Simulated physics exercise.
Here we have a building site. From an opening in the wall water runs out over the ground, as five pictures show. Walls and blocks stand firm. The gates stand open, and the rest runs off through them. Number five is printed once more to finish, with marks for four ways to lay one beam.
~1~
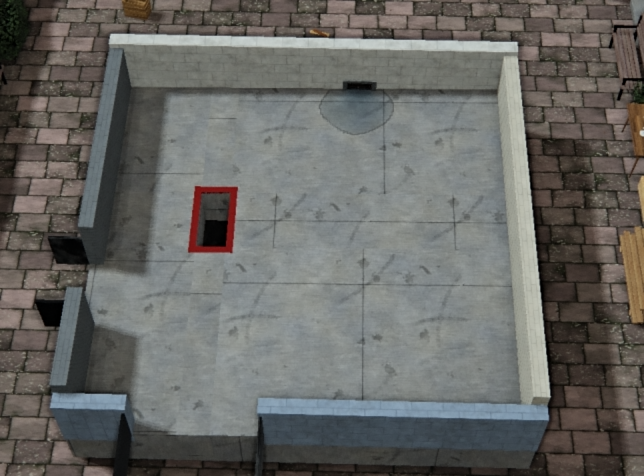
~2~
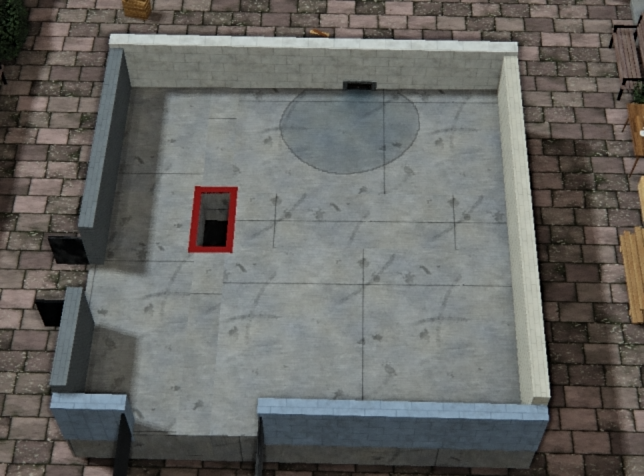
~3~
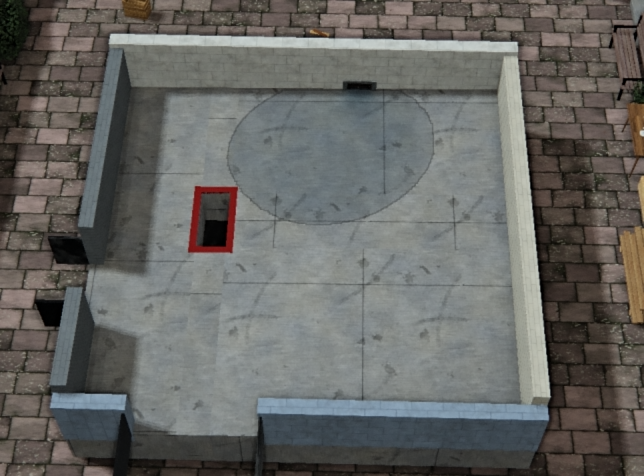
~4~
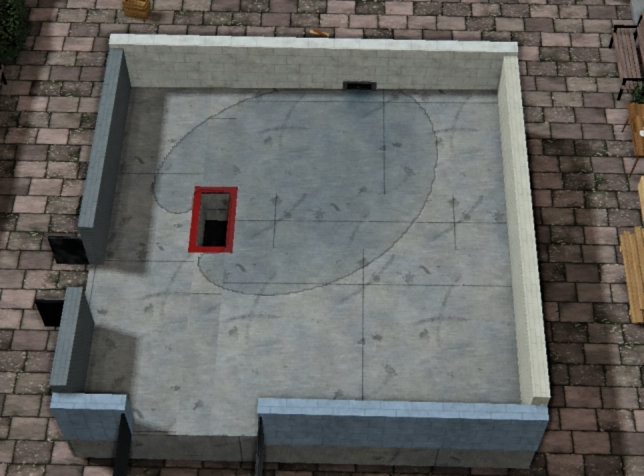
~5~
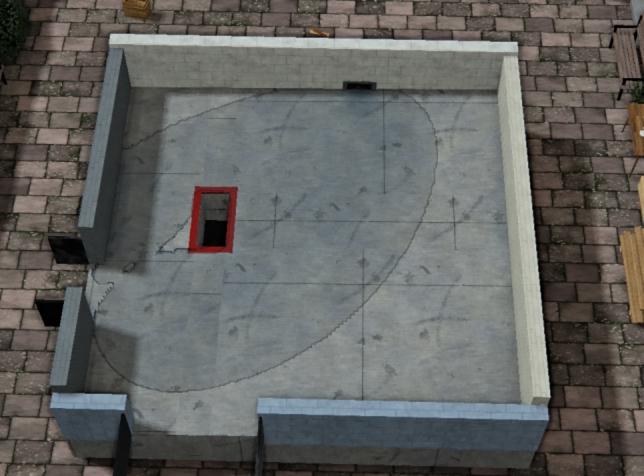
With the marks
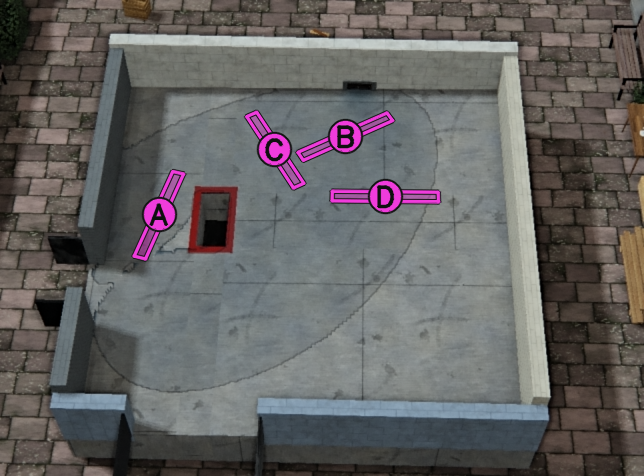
On a walled concrete building site, water spread from an opening in the back wall, widening across the floor toward the lower left, reaching the red-framed pit and then surrounding it.
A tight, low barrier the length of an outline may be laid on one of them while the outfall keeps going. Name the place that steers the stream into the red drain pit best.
It is D.
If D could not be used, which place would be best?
A it is.
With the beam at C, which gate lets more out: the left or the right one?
The right gate.
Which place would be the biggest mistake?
It is C.
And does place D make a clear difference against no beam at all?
Yes, by a good deal.
On the marked copy, A from (139, 257) to (178, 172); B from (300, 156) to (389, 116); C from (251, 114) to (298, 185); D from (332, 195) to (438, 197).
With A, about 35 % of the stream runs into the red drain pit, about 65 % out by the gates.
With B, about 24 % of the stream runs into the red drain pit, about 76 % out by the gates.
With C, about 8 % of the stream runs into the red drain pit, about 92 % out by the gates.
With D, about 54 % of the stream runs into the red drain pit, about 44 % out by the gates.
